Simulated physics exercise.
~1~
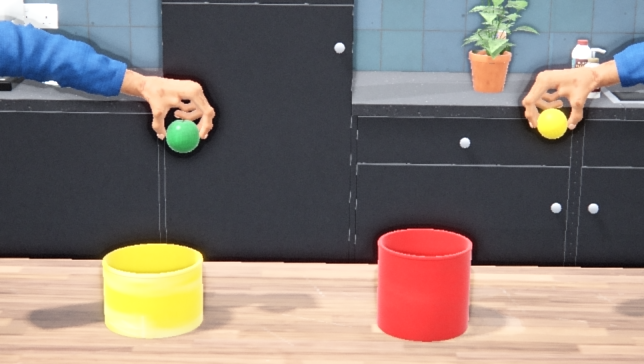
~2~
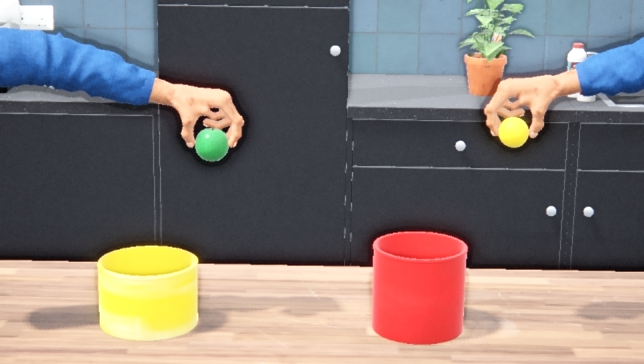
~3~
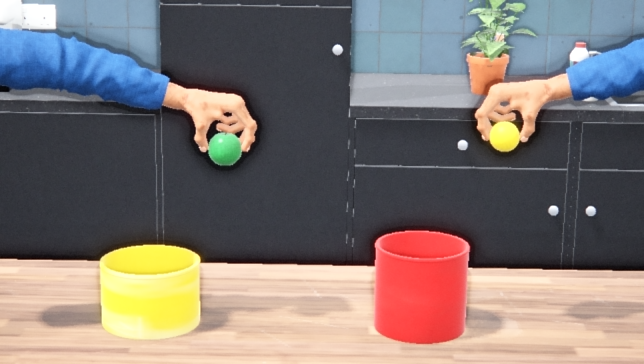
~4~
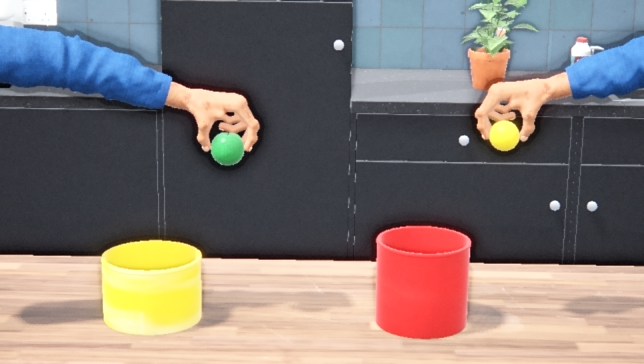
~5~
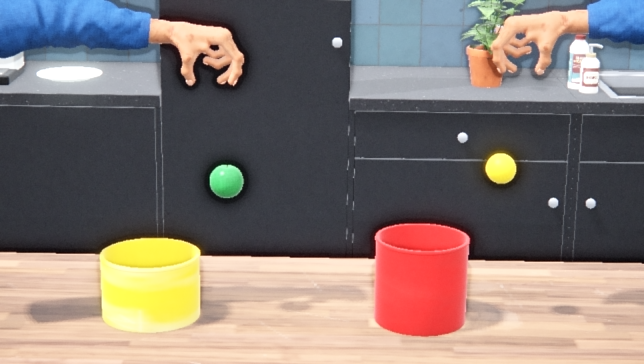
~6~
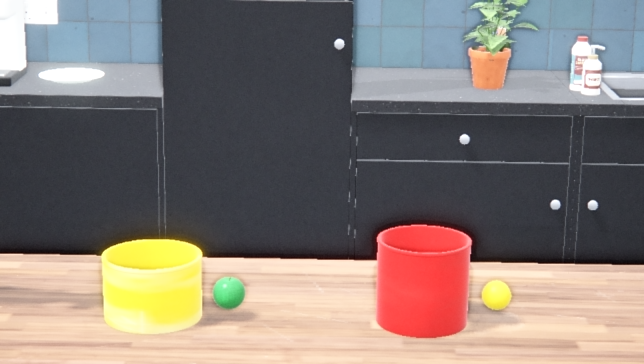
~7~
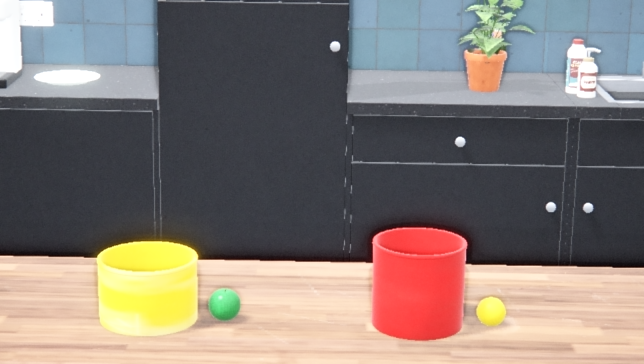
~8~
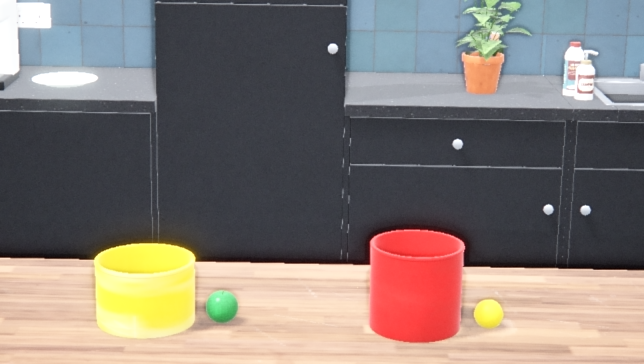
Two hands release a green ball and a yellow ball, which both land outside the buckets.
